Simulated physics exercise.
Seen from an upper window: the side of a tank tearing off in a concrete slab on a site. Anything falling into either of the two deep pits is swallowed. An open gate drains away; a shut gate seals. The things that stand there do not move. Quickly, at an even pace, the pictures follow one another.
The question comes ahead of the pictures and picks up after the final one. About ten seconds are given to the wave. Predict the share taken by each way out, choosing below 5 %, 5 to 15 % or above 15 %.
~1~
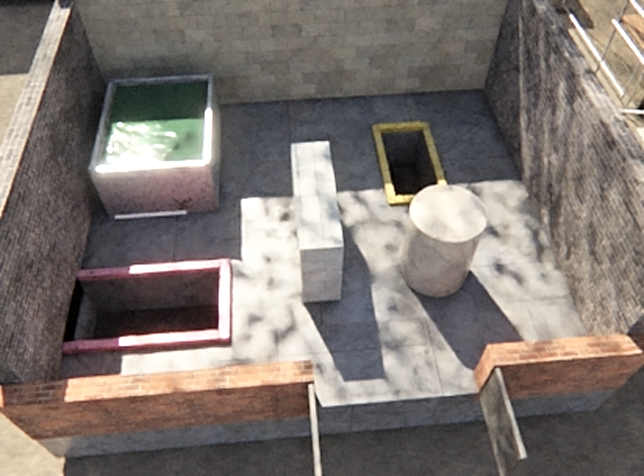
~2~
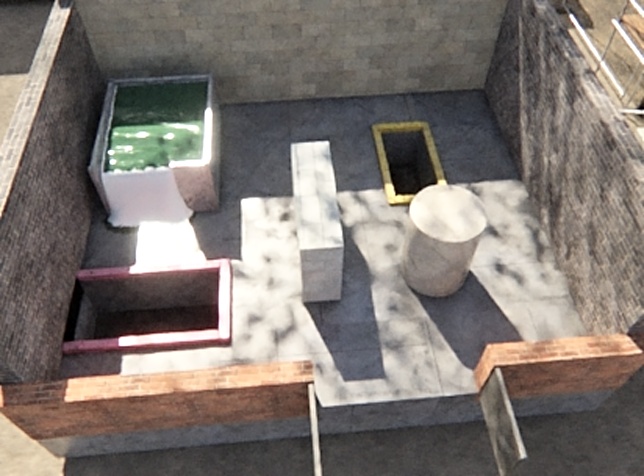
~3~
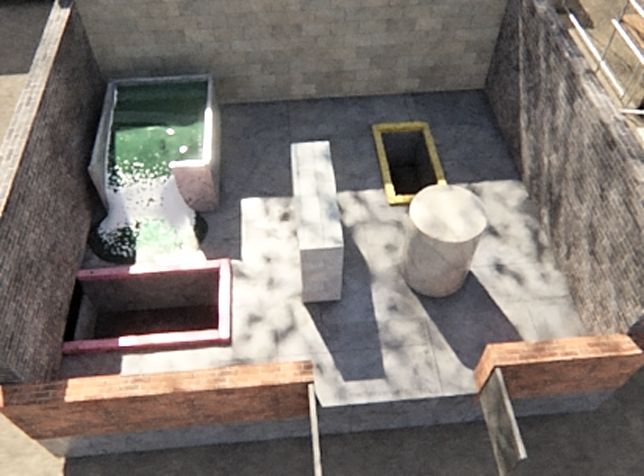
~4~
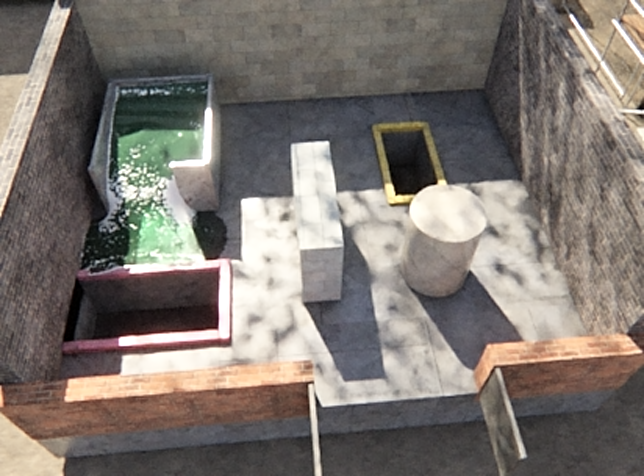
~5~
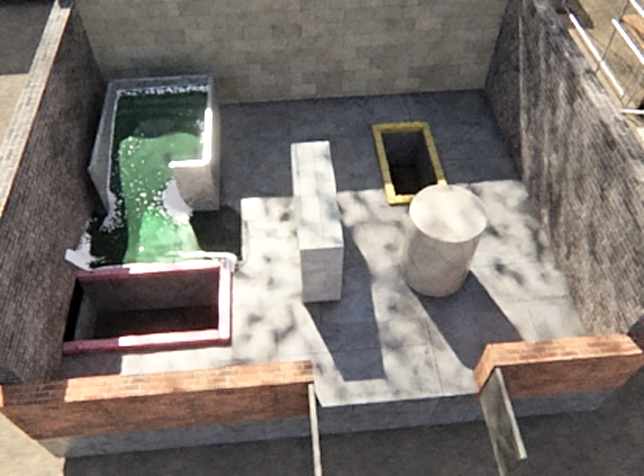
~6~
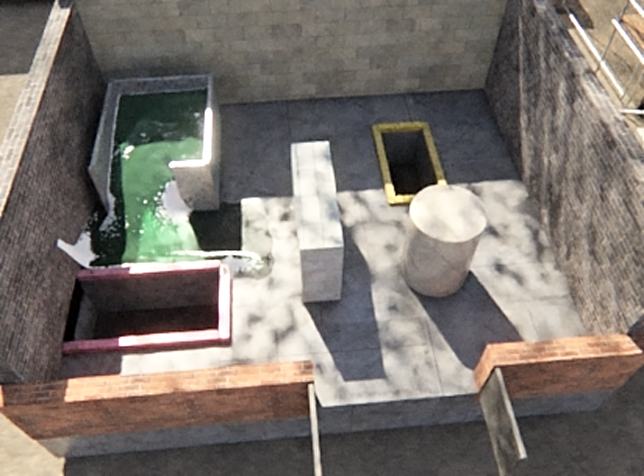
Predicted: The gate takes below 5 %; the pink pit takes above 15 %; the yellow pit takes below 5 %.
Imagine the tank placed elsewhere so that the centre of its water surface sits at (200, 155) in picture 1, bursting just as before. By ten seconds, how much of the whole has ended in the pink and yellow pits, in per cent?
The pink pit gets 65 per cent and the yellow pit 0 per cent.
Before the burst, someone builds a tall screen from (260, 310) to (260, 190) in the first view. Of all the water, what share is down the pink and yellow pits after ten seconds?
Pink 65 %, yellow 0 %.
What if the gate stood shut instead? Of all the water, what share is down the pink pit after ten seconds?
I'd put the pink pit at 65 per cent after ten seconds.
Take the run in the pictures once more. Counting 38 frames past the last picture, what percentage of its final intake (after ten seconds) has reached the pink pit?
Working it through, I arrive at 100 %.
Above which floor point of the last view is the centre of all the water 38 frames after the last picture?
I'd place it roughly at (189, 192).
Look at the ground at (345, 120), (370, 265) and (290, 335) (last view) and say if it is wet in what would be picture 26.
Spared, spared, soaked.
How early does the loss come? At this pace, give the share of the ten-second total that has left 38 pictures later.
Roughly 100 %.
A moment on, water covers 15 % of the floor; the gate 0 %, the pink pit 26 %, the yellow pit 0 %.
Next, water covers 20 % of the floor; the gate 0 %, the pink pit 43 %, the yellow pit 0 %.
Then, water covers 25 % of the floor; the gate 0 %, the pink pit 54 %, the yellow pit 0 %.
Later, water covers 45 % of the floor; the gate 1 %, the pink pit 61 %, the yellow pit 0 %.
In the end, water covers 60 % of the floor; the gate 1 %, the pink pit 61 %, the yellow pit 0 %.
